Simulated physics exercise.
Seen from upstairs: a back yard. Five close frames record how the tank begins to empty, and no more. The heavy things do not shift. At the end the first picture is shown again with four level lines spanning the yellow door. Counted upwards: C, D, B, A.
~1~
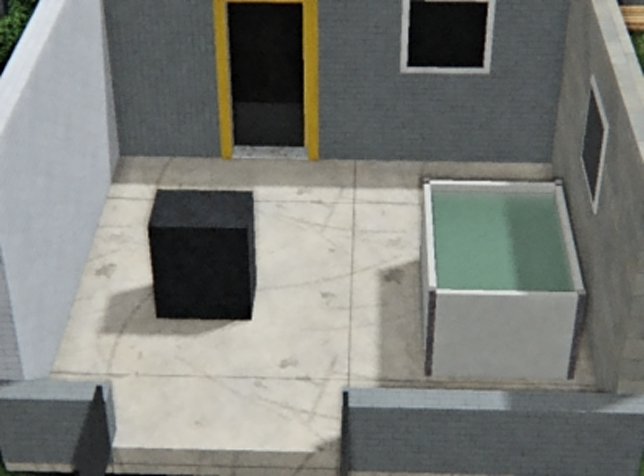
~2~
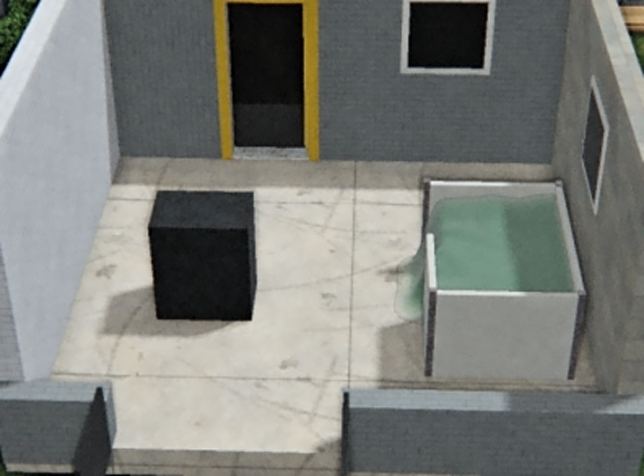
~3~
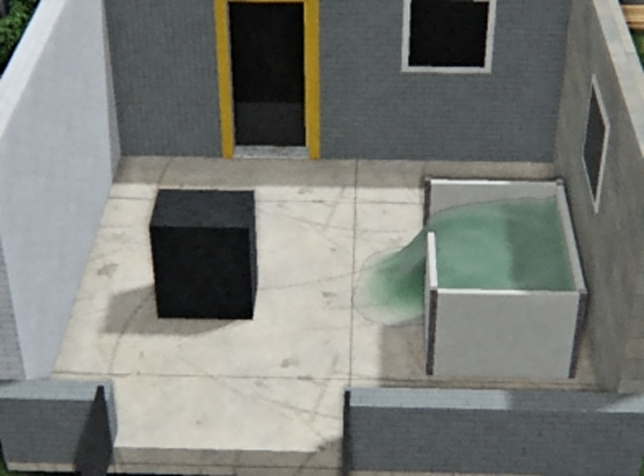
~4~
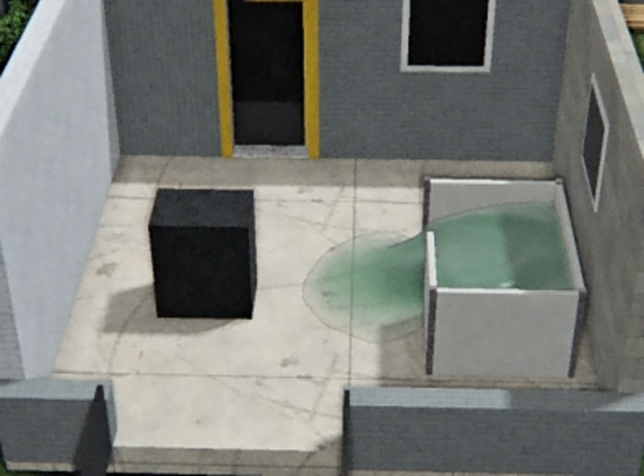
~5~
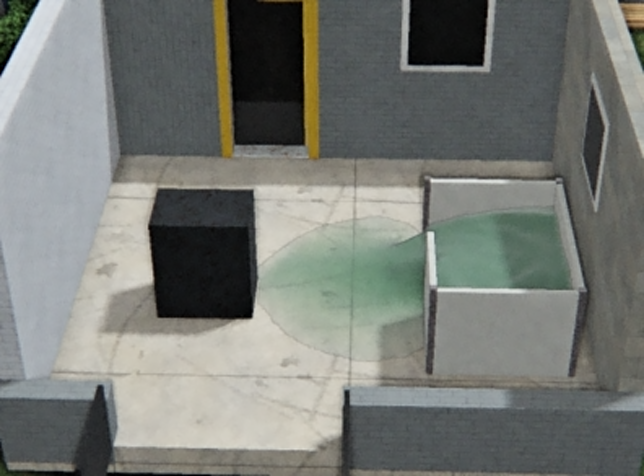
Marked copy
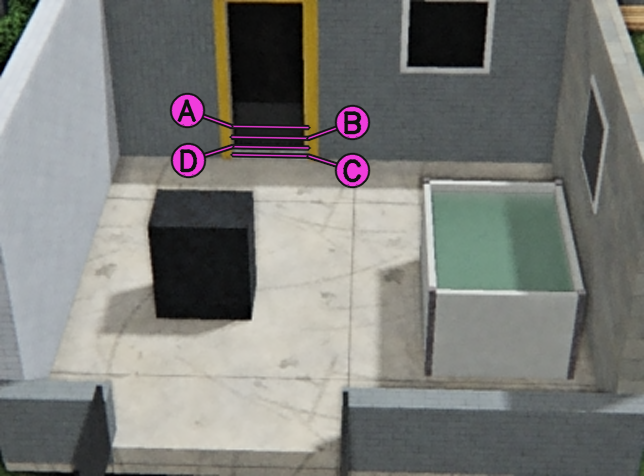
Green water pours from the left side of a white tank and spreads leftward across the yard.
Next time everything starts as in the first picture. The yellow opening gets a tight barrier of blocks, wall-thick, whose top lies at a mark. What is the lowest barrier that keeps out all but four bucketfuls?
Use line D.
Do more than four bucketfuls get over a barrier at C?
Yes, it does.
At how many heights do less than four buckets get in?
Three.
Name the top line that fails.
Here it is line C.
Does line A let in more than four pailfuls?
No.
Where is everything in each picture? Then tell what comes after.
Water in the tank at rest, its middle at (499, 241); foot of the yellow doorway at (270, 158); open gate at (226, 380), in the first frame.
Front seen at (409, 316), 1 % of the ground wet, in the second frame.
Front seen at (368, 310), 4 % of the ground wet, in the third frame.
Front seen at (314, 297), 8 % of the ground wet, in the fourth frame.
Front seen at (267, 291), 15 % of the ground wet, in the fifth frame.
On the marked copy, A at (269, 127); B at (270, 137); C at (270, 155); D at (270, 147); from the bottom up C, D, B, A.
If A is chosen, nothing gets over.
If B is chosen, nothing gets over.
If C is chosen, about 9 bucketfuls get in.
If D is chosen, a splash gets over, under a bucket.
